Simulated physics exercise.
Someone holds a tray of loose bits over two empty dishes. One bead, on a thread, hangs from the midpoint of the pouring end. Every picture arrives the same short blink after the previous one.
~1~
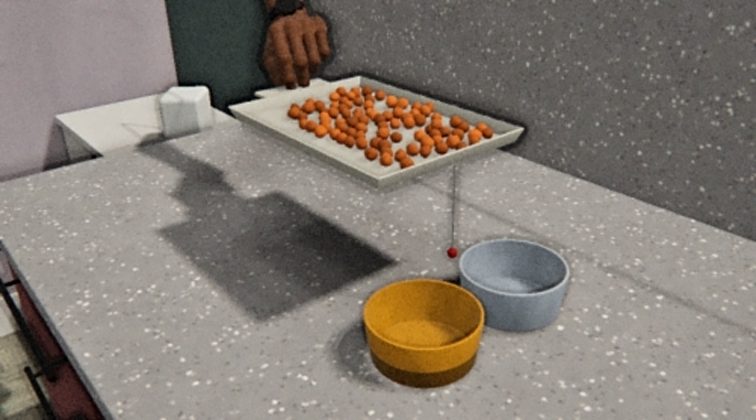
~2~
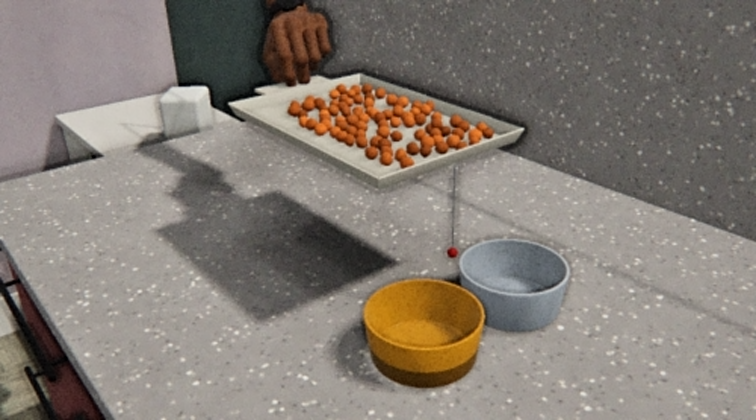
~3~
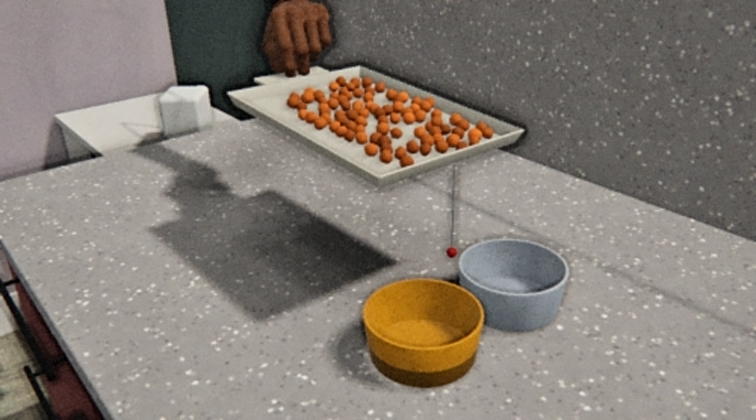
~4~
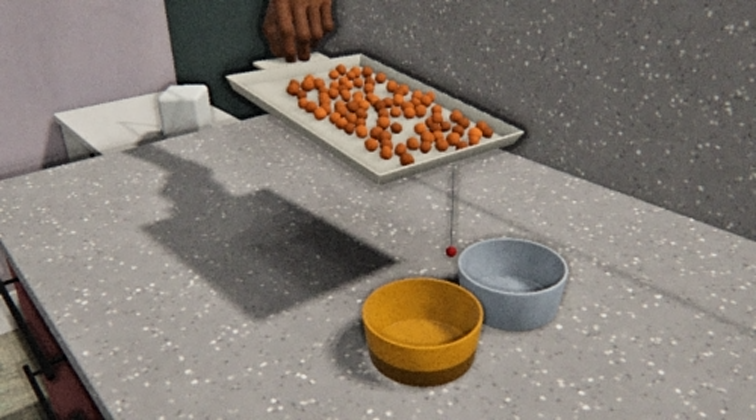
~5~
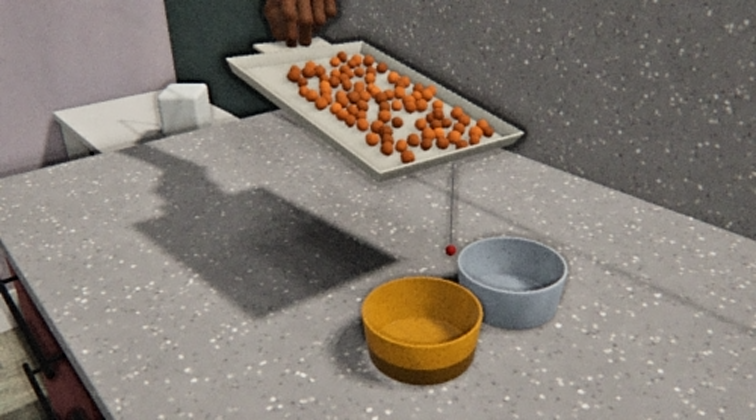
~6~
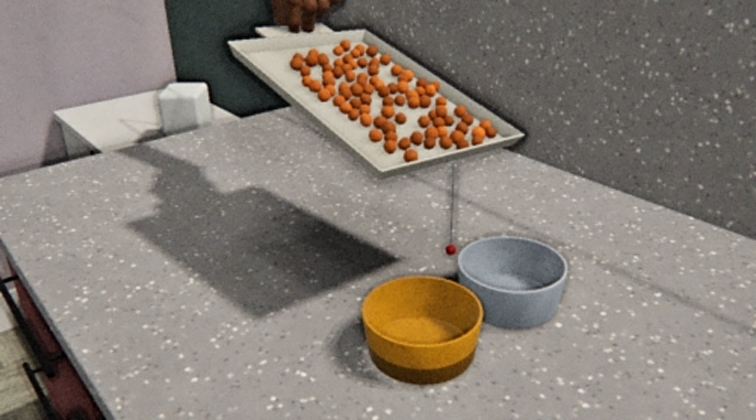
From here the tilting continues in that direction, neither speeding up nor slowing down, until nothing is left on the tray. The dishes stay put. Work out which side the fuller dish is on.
The right dish.
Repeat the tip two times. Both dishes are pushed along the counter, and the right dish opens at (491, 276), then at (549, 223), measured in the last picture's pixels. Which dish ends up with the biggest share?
First try: The rightmost dish. Second try: The leftmost dish.
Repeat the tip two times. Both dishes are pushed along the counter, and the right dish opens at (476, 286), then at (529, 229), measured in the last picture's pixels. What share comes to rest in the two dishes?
Roughly 30 per cent, then roughly 60 per cent.
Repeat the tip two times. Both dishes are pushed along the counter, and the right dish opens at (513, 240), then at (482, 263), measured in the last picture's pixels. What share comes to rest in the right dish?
The first gives 60 %, the second 60 %.
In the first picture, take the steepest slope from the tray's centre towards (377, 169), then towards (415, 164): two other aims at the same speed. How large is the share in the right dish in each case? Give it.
Shares, approx.: 0 %, then 20 %.
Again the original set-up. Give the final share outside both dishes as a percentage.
Share outside: Near 20 %.
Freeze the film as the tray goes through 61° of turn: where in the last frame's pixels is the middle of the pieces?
Roughly (480, 131).
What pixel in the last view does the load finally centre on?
Centre at rest: Close to (514, 292).
Shortly afterwards, tray tipped steeply; the bulk on the tray; only a few in the right dish; near a quarter in the air.
Next, tray tipped past a quarter turn; a little in the left dish; the bulk in the right dish; near a quarter outside both.
Some moments later, tray tipped past a quarter turn; a little in the left dish; the bulk in the right dish; near a quarter outside both.
In the end, tray tipped past a quarter turn; a little in the left dish; the bulk in the right dish; near a quarter outside both.
